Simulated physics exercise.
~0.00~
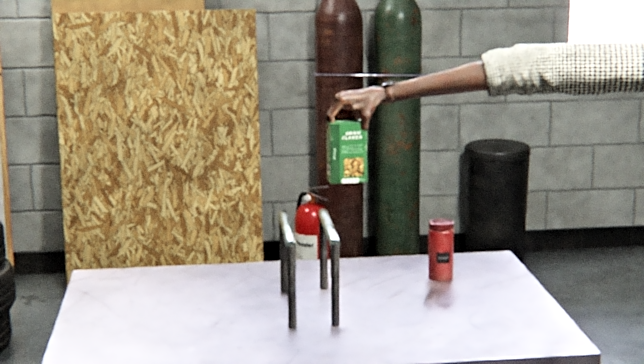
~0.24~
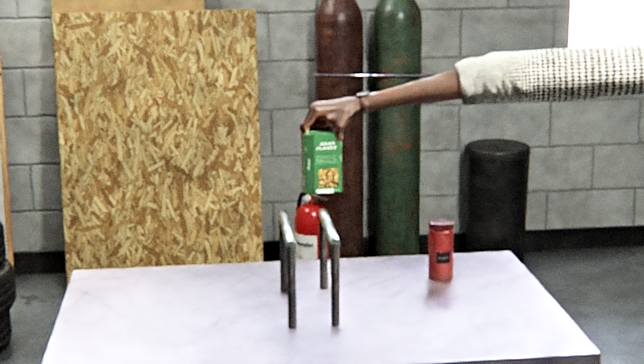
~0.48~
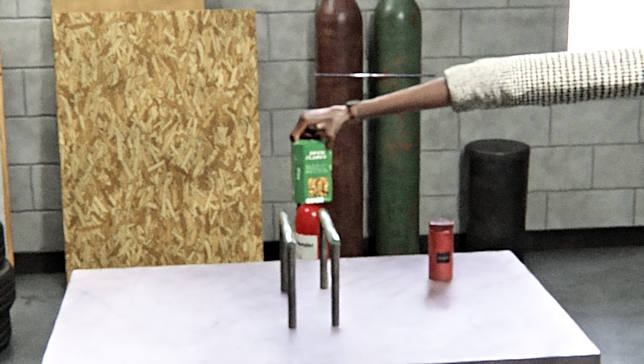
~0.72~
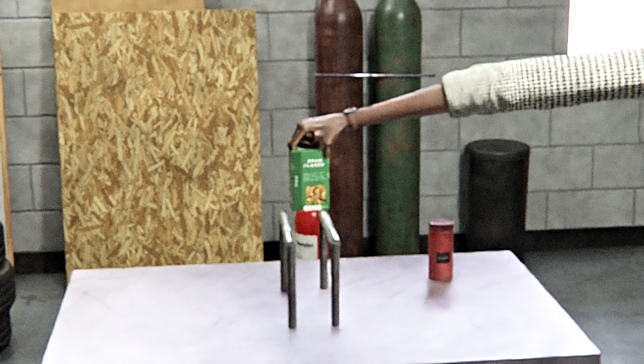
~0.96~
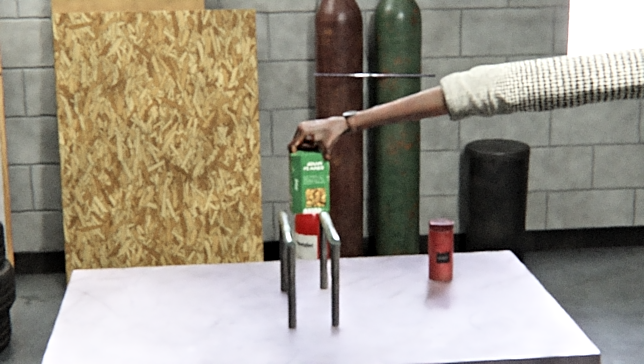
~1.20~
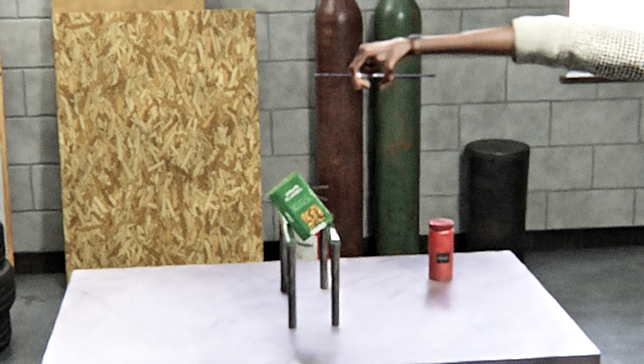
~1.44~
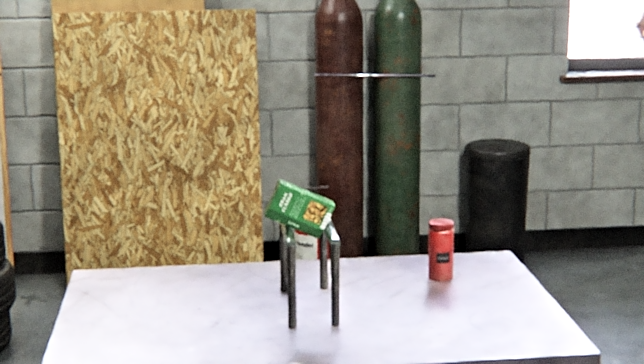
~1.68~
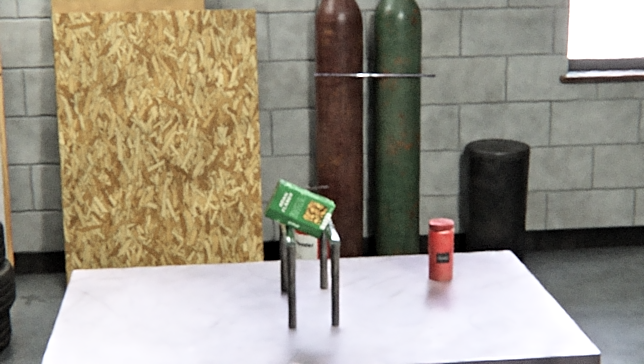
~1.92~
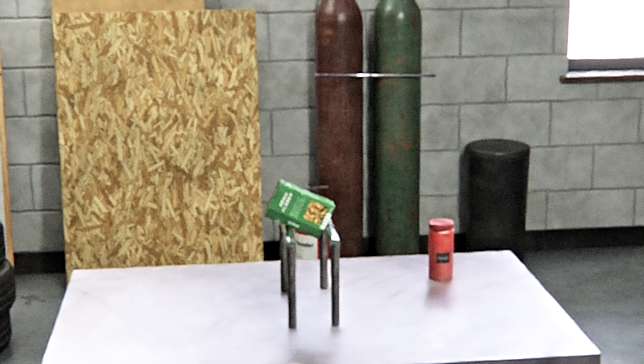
Green packet lowered by a hand over two metal ledges, then released, tipping over and resting across them beside a red jar.
